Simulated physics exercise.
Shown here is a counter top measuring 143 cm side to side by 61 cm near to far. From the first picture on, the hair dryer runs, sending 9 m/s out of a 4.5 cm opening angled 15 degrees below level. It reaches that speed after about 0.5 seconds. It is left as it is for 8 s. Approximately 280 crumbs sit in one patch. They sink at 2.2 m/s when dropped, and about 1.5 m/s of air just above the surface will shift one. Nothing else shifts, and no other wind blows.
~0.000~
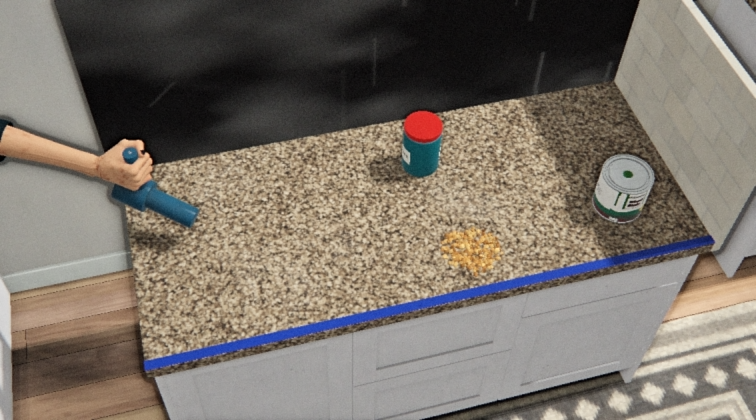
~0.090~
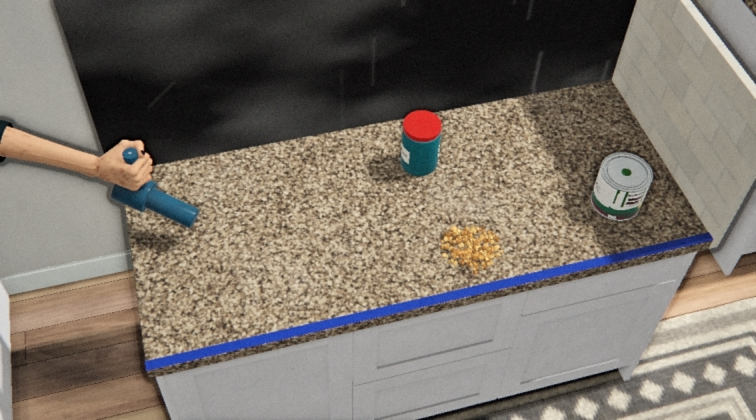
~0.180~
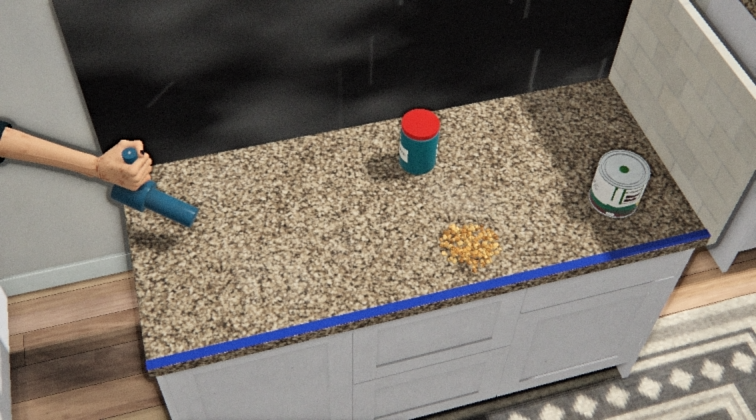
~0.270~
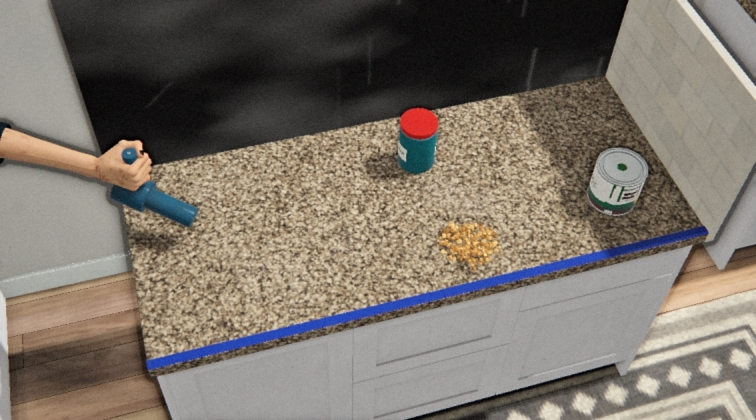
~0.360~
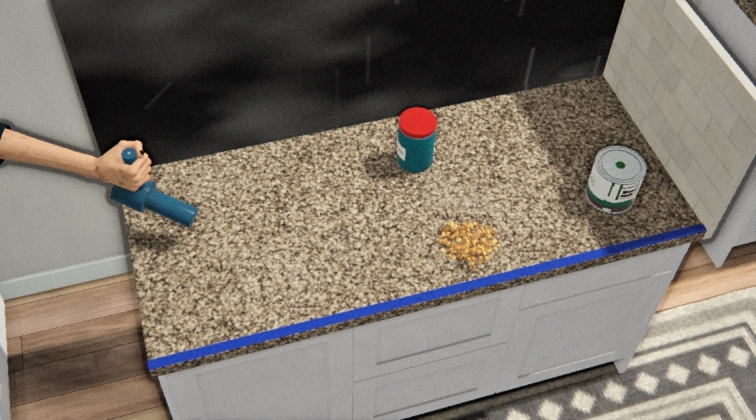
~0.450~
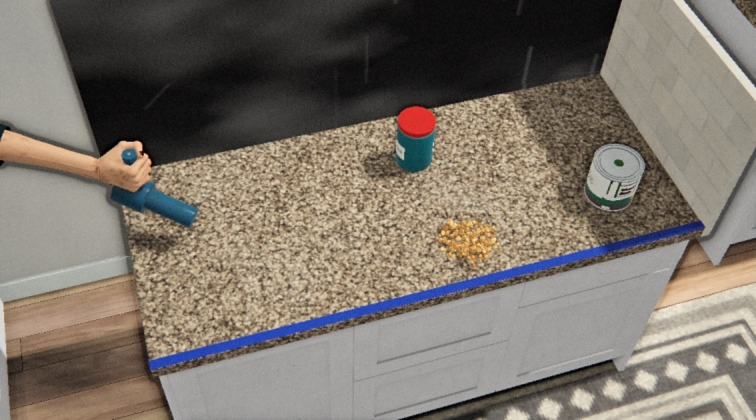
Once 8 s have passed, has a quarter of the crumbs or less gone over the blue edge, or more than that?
More than a quarter has gone.
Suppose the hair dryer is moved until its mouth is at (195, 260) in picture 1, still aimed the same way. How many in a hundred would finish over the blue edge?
That would come to roughly 2 %.
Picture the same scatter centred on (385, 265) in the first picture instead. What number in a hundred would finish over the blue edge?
Share at the end: About 90 %.
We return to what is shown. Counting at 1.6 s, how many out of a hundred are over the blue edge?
About 50 %.
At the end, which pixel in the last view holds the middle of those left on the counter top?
Centre: Approx. (598, 231) px, last frame.
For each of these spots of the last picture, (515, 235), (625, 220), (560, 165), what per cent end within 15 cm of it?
Taking the spots one by one, around 15 %, 30 % and 1 %.
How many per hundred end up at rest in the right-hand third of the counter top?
About 40 %.
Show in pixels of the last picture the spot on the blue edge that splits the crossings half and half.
I'd point to somewhere near (602, 255).
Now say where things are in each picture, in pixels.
In the first picture, the middle of the crumbs is near (471, 252), none has stirred yet and the mouth of the hair dryer is at (195, 219).
In the second picture, the middle of the crumbs is near (471, 248), none has stirred yet and the blue edge is centred on (448, 301).
In the third picture, the middle of the crumbs is near (470, 245), none has stirred yet, the top of a jar is at (421, 123) and the top of a tin is at (624, 169).
In the fourth picture, the middle of the crumbs is near (469, 244) and none has stirred yet.
In the fifth picture, the middle of the crumbs is near (469, 242) and none has stirred yet.
In the sixth picture, the middle of the crumbs is near (468, 241) and none has stirred yet.
After 1.6 s, 49 % are on the move or not yet settled, 52 % are over the blue edge; the middle of those still in play is near (569, 229).
After 2.6 s, 47 % are on the move or not yet settled, 53 % are over the blue edge; the middle of those still in play is near (579, 232).
After 4.4 s, 43 % are on the move or not yet settled, 55 % are over the blue edge; the middle of those still in play is near (592, 231).
After 8.0 s, at the end, 55 % are over the blue edge; the middle of those still in play is near (598, 231).
